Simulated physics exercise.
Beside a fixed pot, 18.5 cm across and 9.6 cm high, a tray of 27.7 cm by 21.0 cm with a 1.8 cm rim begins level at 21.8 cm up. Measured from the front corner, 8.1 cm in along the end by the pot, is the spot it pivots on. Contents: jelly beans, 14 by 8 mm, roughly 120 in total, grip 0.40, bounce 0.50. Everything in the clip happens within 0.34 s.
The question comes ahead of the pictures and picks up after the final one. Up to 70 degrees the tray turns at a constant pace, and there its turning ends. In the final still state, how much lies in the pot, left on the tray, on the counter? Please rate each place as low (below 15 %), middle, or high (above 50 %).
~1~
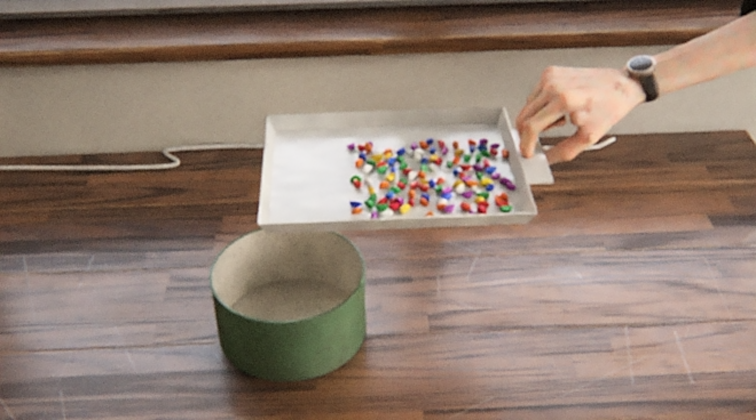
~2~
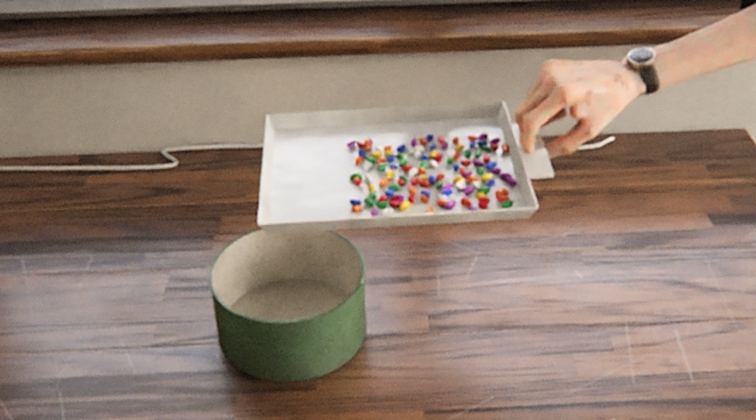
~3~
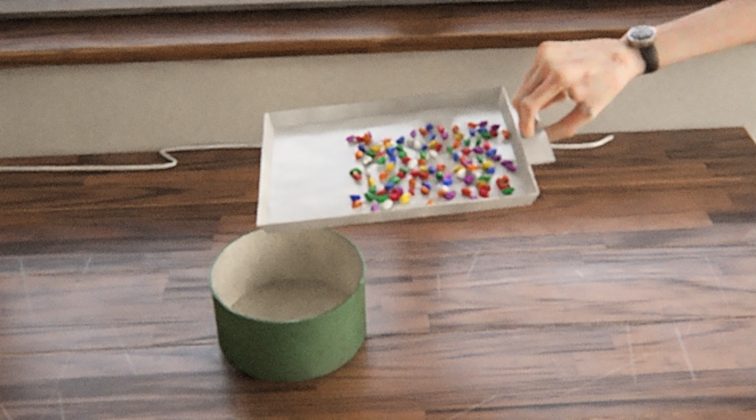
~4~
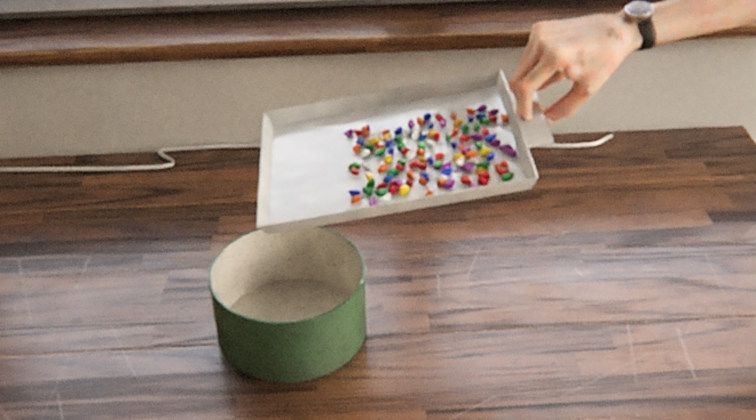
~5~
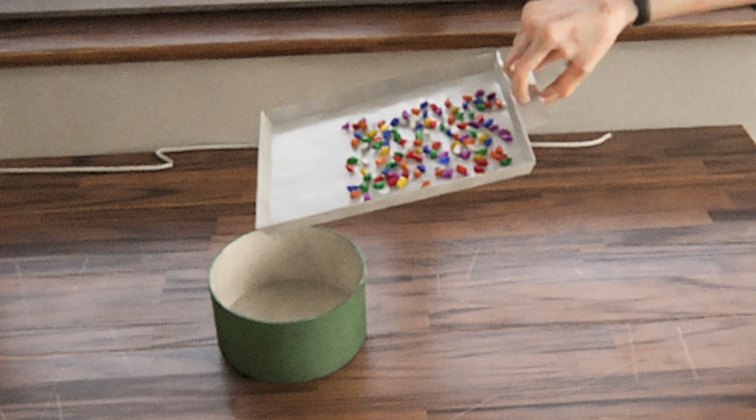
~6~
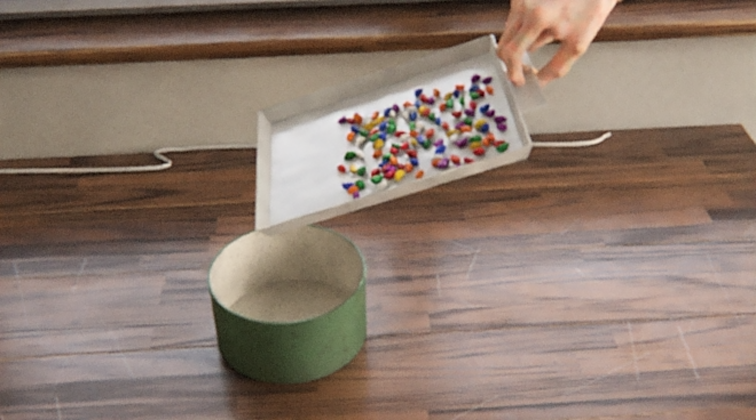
Pot: Middle, left on the tray: Middle, counter: Middle.
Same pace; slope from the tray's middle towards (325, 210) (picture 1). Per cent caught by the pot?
I'd estimate about 20 %.
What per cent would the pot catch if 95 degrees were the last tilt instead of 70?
I'd expect some 55 per cent in the pot.
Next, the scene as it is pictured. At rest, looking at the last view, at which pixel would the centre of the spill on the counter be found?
I'd put it near (160, 402).
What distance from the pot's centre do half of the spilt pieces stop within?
Distance: Around 22 cm.
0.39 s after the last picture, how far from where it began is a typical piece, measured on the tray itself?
Roughly 13 cm.
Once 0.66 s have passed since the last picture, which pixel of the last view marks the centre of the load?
Load centre: About (252, 214) px.
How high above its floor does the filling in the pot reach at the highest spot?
My guess is around 1.0 centimetres.
Then, 0.39 s after the last picture, tilt 43 degrees; the tray holds 100 %, the pot 0 %.
Then, 0.66 s after the last picture, tilt 60 degrees; the tray holds 55 %, the pot 5 %.
Then, 1.02 s after the last picture, tilt 70 degrees; the tray holds 35 %, the pot 25 %.
In the end, pot 30 %, tray 30 %, counter 40 %.
